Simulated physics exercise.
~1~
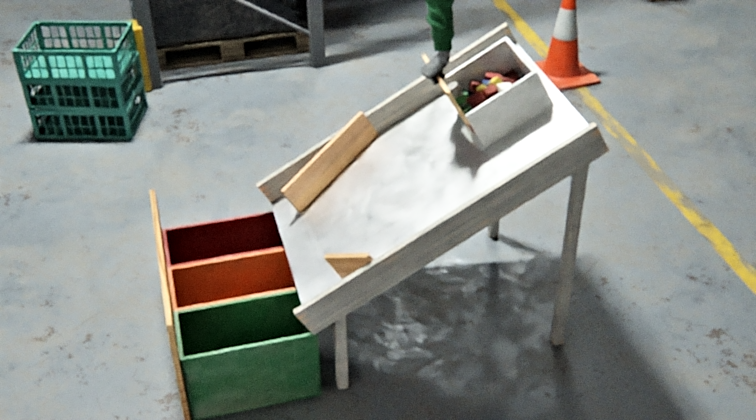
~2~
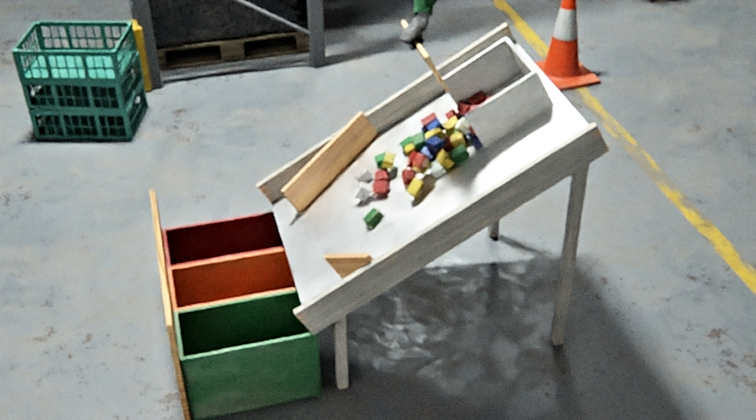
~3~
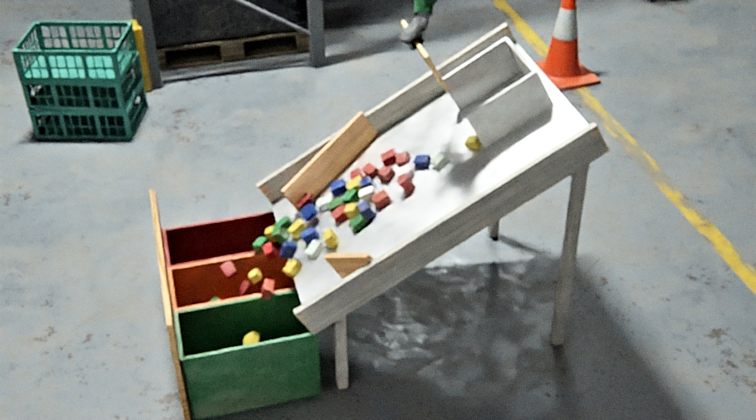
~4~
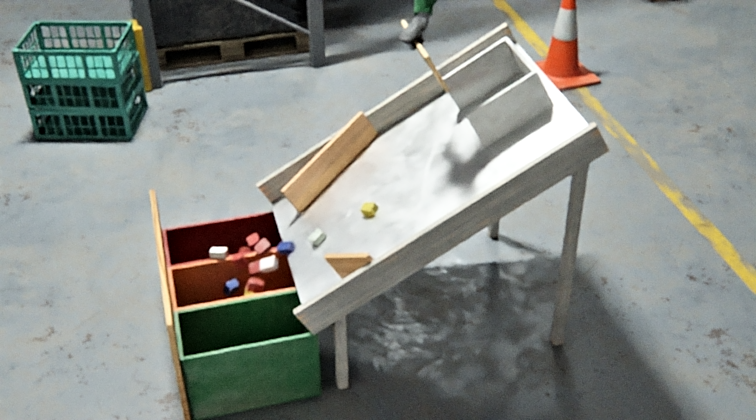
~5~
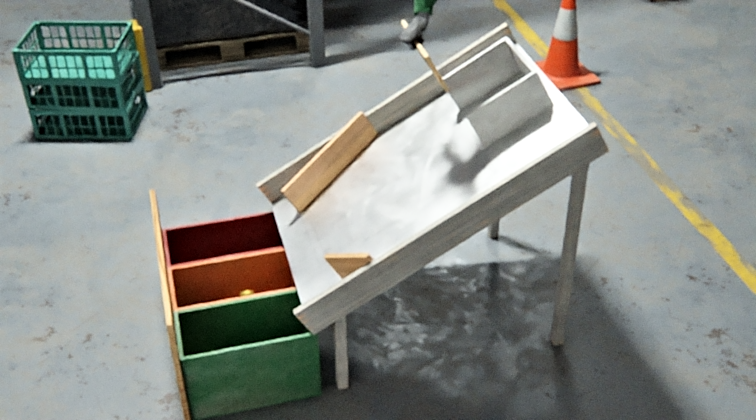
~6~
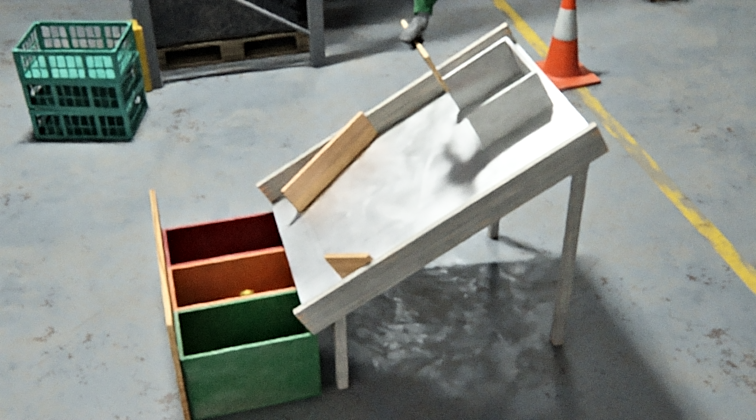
A white sloping table stands on a grey workshop floor, seen from above, with two wooden boards fixed near its lower left end. Below that end sit a red tub, an orange tub and a green bin, while green crates and an orange cone stand behind. A green-sleeved arm at the top swings a gate up and away from a white pen of colourful toy bricks. The bricks spill out, tumble down leftward in a loose stream and drop off the edge, mostly into the orange and red tubs. The last few follow, leaving the slope bare and everything still.
